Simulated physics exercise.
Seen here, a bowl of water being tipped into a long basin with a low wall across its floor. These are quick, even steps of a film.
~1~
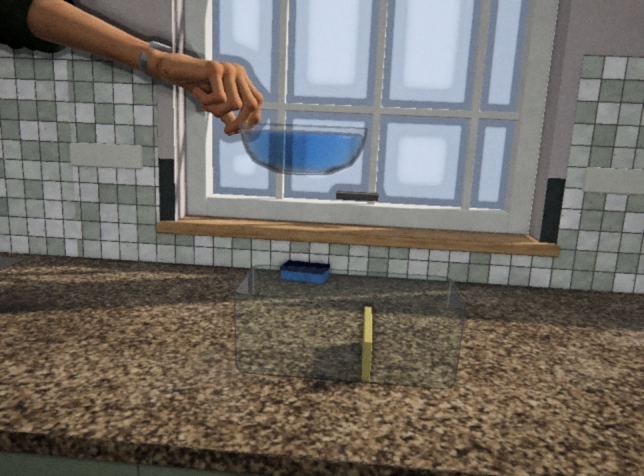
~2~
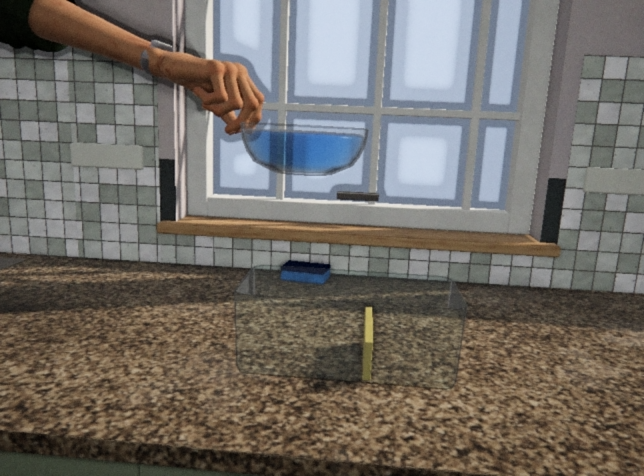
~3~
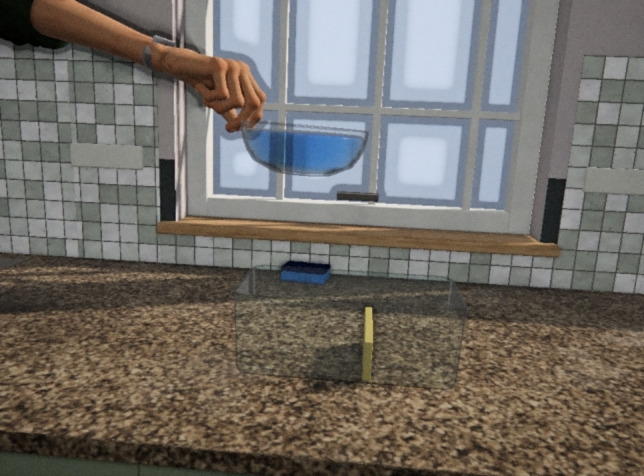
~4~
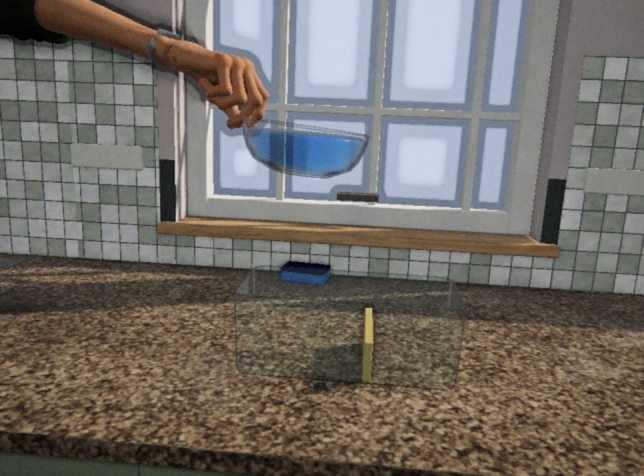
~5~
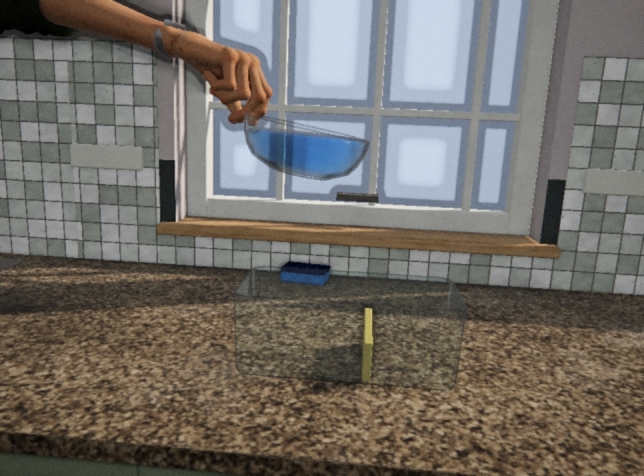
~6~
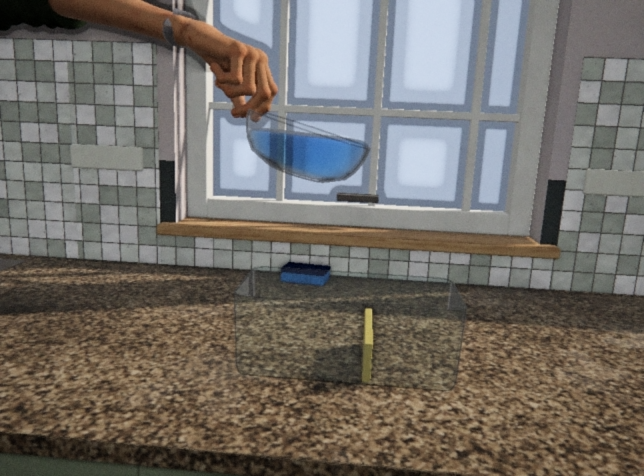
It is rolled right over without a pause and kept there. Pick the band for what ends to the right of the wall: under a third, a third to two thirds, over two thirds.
It comes to above two thirds.
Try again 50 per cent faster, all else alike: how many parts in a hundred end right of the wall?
Near 60 %.
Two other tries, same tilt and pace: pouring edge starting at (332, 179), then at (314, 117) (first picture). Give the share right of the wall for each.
The first gives 40 %, the second 35 %.
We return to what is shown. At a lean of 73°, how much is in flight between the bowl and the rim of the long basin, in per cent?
Roughly 55 in a hundred.
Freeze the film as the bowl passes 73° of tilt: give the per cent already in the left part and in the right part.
Near 0 on the left, 20 on the right.
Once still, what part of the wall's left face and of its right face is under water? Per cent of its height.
Near 10 on the left, 70 on the right.
A moment on, the bowl is tipped part way and 24 per cent is still to pour, 1 is left of the wall and 20 right of it.
Next, the bowl is tipped right over and 1 per cent is still to pour, 11 is left of the wall and 76 right of it.
Then the bowl is tipped right over and 0 per cent is still to pour, 18 is left of the wall and 77 right of it.
Later the bowl is tipped right over and 0 per cent is still to pour, 19 is left of the wall and 76 right of it.
Finally, 19 per cent lies left of the wall, 76 right of it and 5 outside.
